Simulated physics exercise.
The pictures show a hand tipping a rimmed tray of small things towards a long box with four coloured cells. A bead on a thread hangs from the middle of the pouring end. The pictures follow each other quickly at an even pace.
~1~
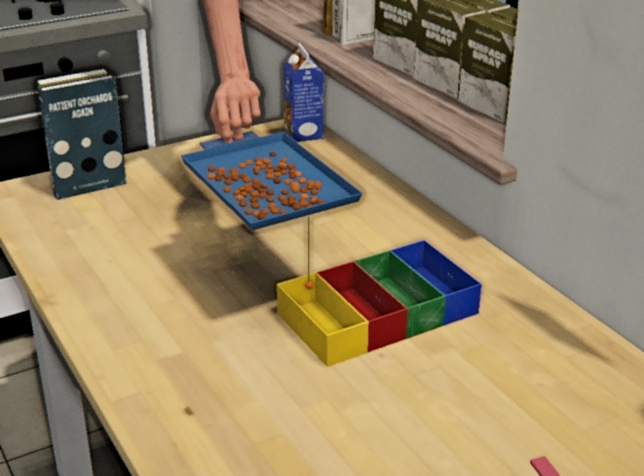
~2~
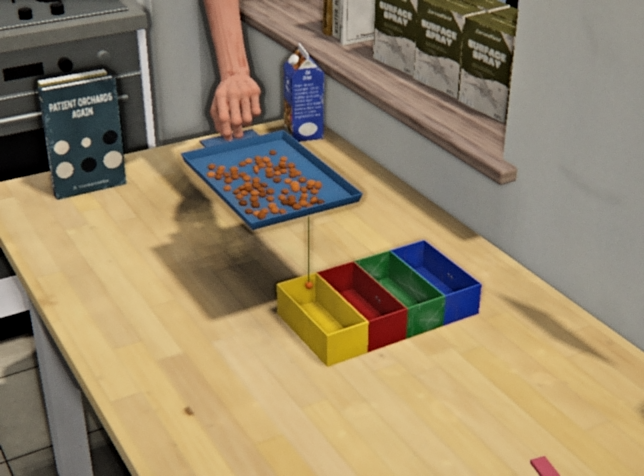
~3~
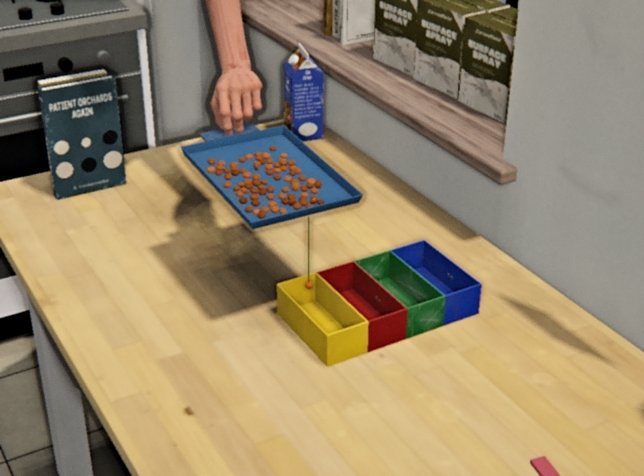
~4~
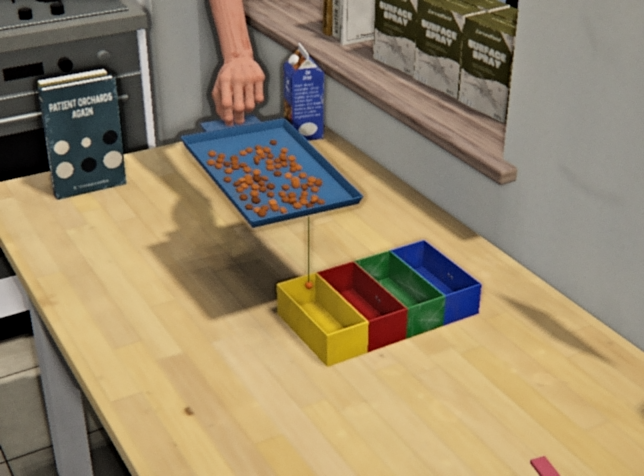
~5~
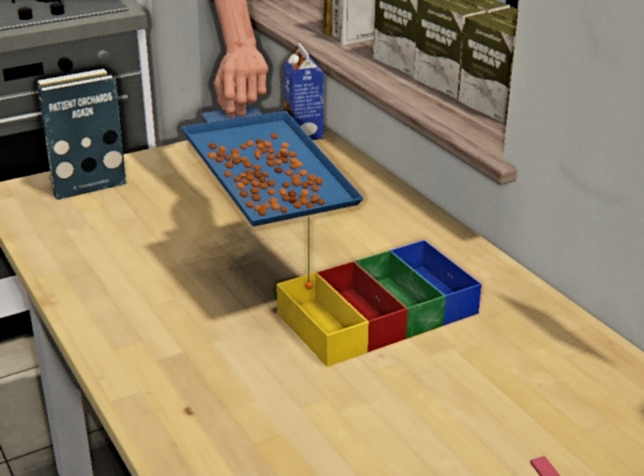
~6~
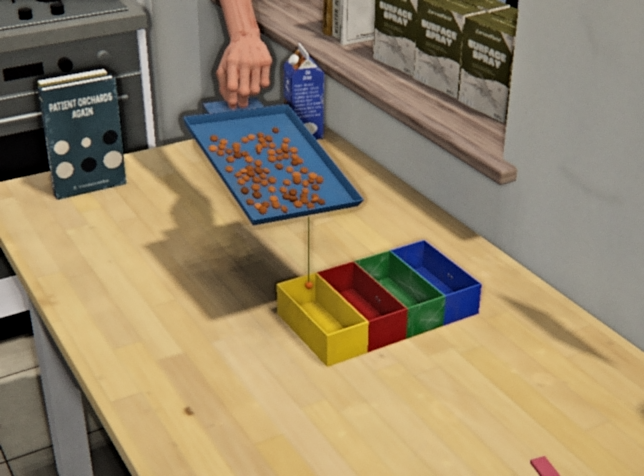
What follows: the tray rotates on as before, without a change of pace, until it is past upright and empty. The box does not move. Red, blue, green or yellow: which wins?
Most goes to the red cell.
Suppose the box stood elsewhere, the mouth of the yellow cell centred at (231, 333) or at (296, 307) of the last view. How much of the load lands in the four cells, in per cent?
Near 90 % and 100 %.
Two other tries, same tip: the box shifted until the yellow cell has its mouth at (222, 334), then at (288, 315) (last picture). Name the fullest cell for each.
First the cell in blue, then the green one.
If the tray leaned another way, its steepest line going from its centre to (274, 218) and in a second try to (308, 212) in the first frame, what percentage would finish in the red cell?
Roughly 0 per cent, and 20 per cent.
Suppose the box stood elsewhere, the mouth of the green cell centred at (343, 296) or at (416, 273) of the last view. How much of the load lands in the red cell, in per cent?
Roughly 10 per cent, and 50 per cent.
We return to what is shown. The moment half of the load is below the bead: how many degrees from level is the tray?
Roughly 95°.
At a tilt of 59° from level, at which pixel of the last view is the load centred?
Close to (323, 194).
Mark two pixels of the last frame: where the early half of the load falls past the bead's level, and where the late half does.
The first part at (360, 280); the rest at (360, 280).
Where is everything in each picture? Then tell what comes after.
In the first frame, corners of the pouring end at (252, 221) and (359, 193), level; middle of the load at (264, 186), bits of cat kibble; bead on its thread at (309, 285); yellow cell at (347, 341); red cell at (387, 327); green cell at (426, 314); blue cell at (462, 302).
In the second frame, corners of the pouring end at (253, 221) and (359, 193), level; middle of the load at (264, 185).
In the third frame, corners of the pouring end at (253, 220) and (359, 194), tipped barely, lowest at the right corner; middle of the load at (264, 182).
In the fourth frame, corners of the pouring end at (254, 219) and (360, 195), tipped a little, lowest at the right corner; middle of the load at (265, 179).
In the fifth frame, corners of the pouring end at (254, 218) and (360, 197), tipped a little, lowest at the right corner; middle of the load at (265, 175).
In the sixth frame, corners of the pouring end at (255, 217) and (360, 198), tipped clearly, lowest at the right corner; middle of the load at (266, 171); yellow cell at (347, 341); red cell at (387, 327); green cell at (426, 314); blue cell at (462, 302).
Soon, tray tipped steeply; nearly all on the tray; a small part falling or outside the box.
A while on, tray tipped right over; about a quarter on the tray; about a third in the red cell; a small part in the yellow cell; a stray few in the green cell; about a third falling or outside the box.
Towards the end, tray tipped past a quarter turn; most in the red cell; about a quarter in the yellow cell; a small part in the green cell; a stray few falling or outside the box.
Finally, tray tipped past a quarter turn; most in the red cell; about a quarter in the yellow cell; a small part in the green cell; none in the blue cell; a stray few outside the box.
